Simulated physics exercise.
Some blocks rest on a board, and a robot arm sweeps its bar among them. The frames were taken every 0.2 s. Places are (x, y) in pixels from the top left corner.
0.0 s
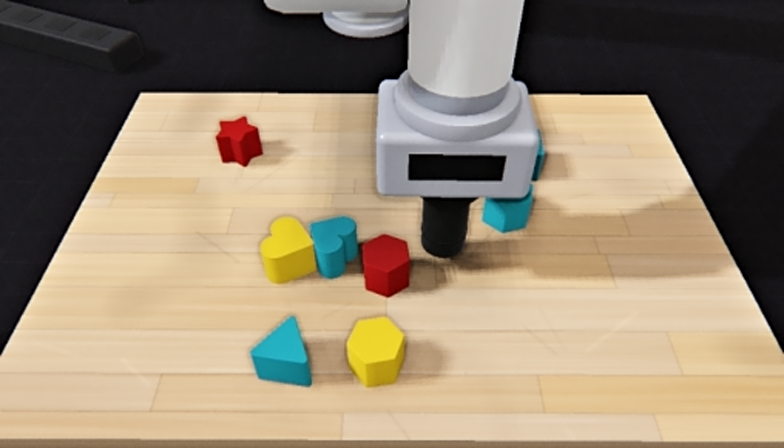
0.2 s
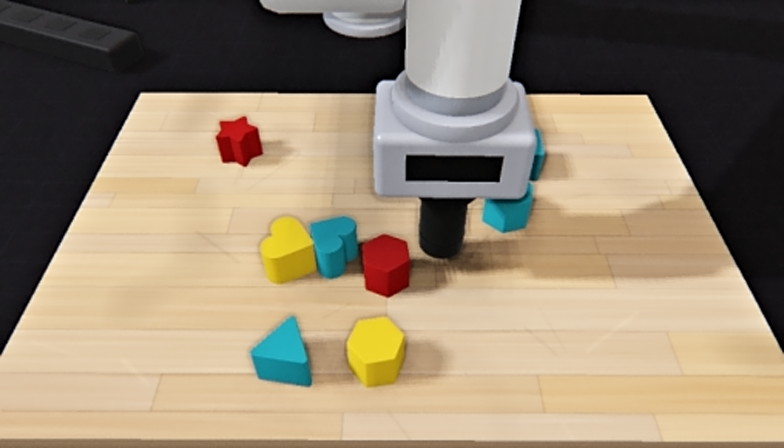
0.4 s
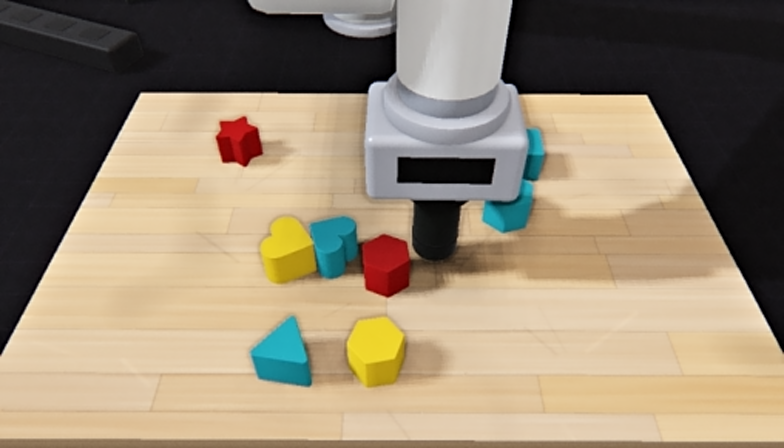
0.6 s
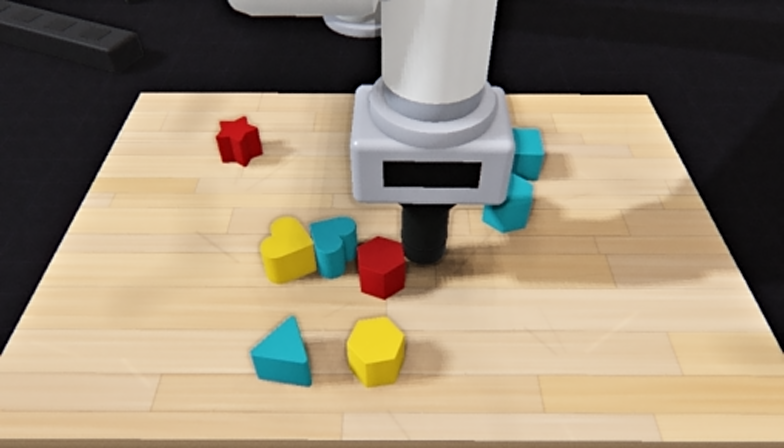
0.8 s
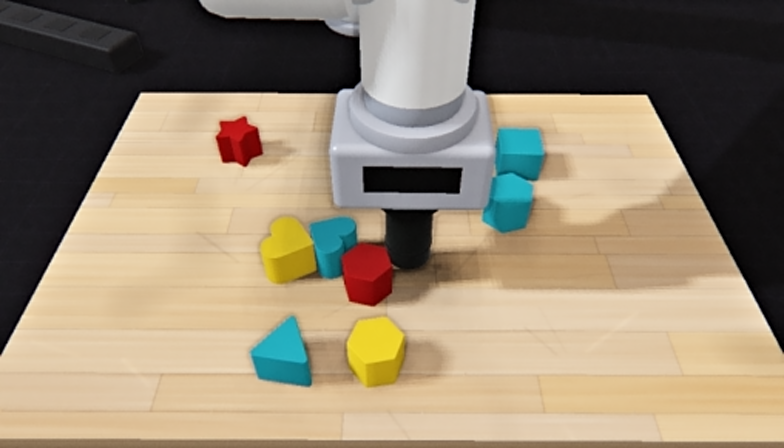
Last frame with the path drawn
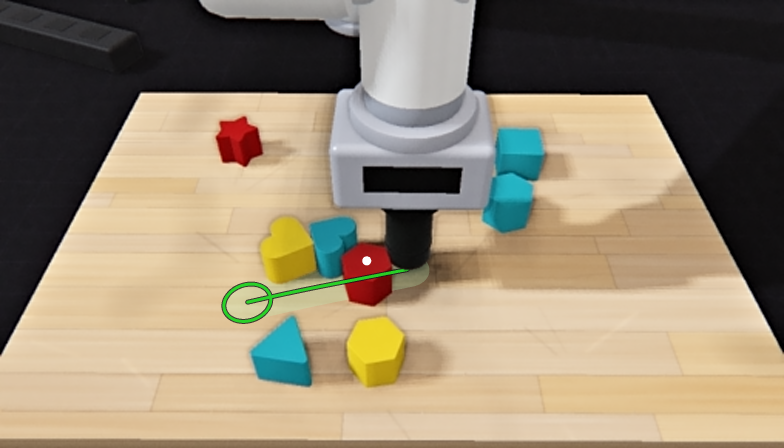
Robot arm easing its black bar left across a wooden board, then nudging a red hexagonal block left and slightly nearer.
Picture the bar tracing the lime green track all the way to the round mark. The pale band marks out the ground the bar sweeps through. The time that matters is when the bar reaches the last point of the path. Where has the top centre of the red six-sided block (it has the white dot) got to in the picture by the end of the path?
My prediction: (265, 311).
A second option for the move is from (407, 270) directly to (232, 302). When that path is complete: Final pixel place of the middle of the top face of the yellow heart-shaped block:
So, by the moment the path ends, you'll find the top centre of the yellow heart-shaped block at (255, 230).
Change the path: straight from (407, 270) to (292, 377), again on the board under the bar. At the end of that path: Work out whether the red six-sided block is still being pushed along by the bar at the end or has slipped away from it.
Beside or behind it.
The line goes in a line from (407, 270) to (247, 302); the dot is on the red six-sided block.
The first path, step by step. One third of the way, bar at (354, 264); yellow heart-shaped block at (278, 236); turquoise heart-shaped block at (327, 232), turned 15° clockwise; red six-sided block at (322, 283), turned 45° anticlockwise.
Two thirds of the way, bar at (298, 275); turquoise three-sided block at (279, 352); yellow heart-shaped block at (260, 231), turned 25° anticlockwise; turquoise heart-shaped block at (312, 230), turned 55° clockwise; red six-sided block at (280, 304), turned 95° anticlockwise.
At the end, bar at (243, 287); turquoise three-sided block at (279, 353); yellow heart-shaped block at (260, 231), turned 25° anticlockwise; turquoise heart-shaped block at (312, 230), turned 55° clockwise; red six-sided block at (265, 311), turned 140° anticlockwise.
